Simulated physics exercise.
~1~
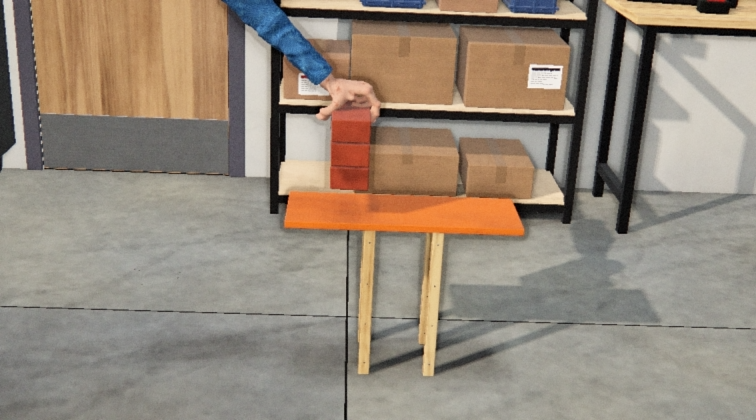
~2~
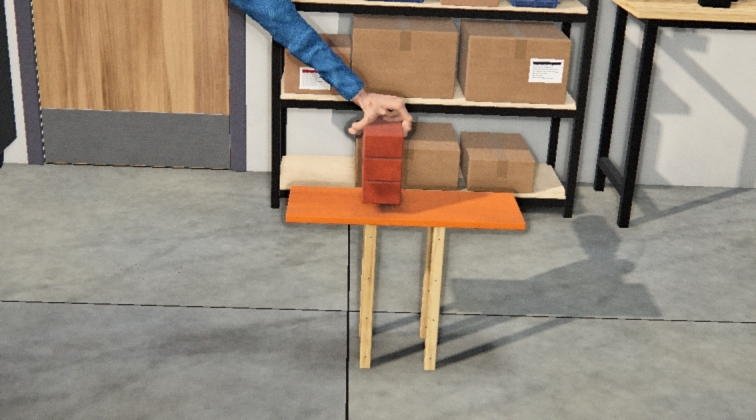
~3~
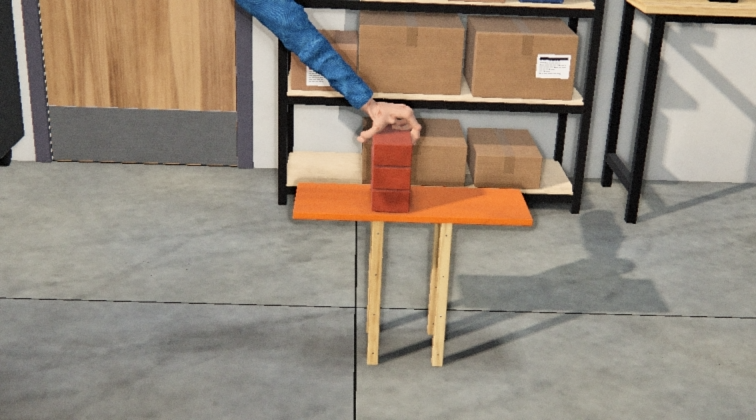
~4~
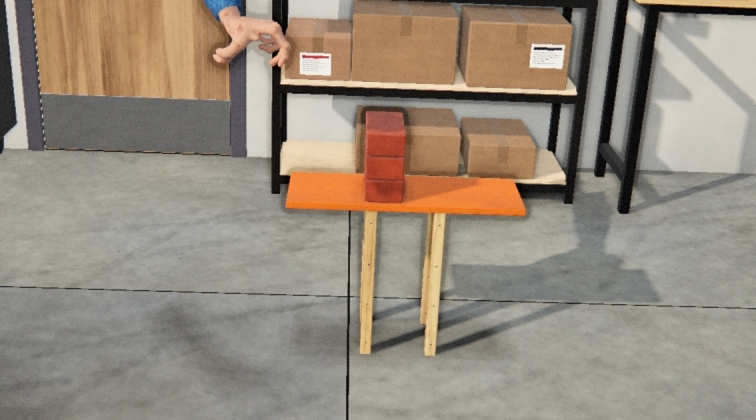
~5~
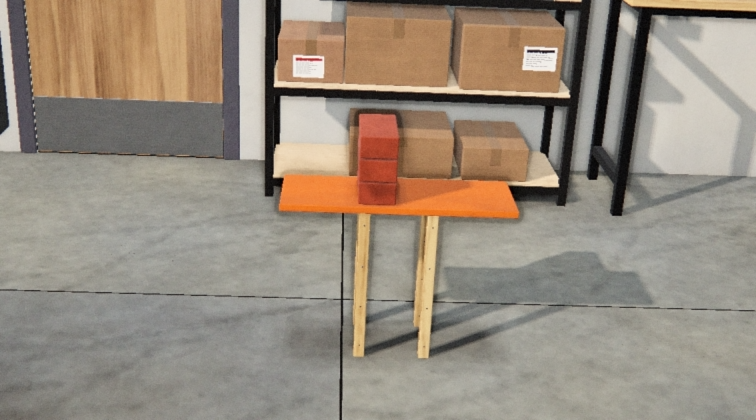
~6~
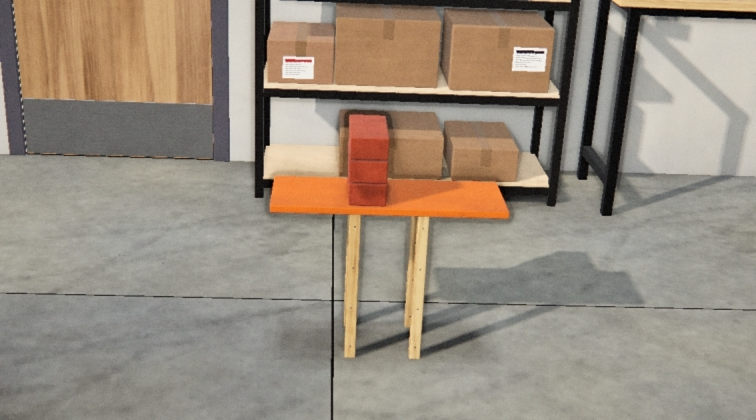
A stack of three red bricks was lowered by a hand onto the orange top of a small wooden trestle, a little left of its middle. The hand let go and drew away to the left, and the trestle stayed steady beneath the bricks.
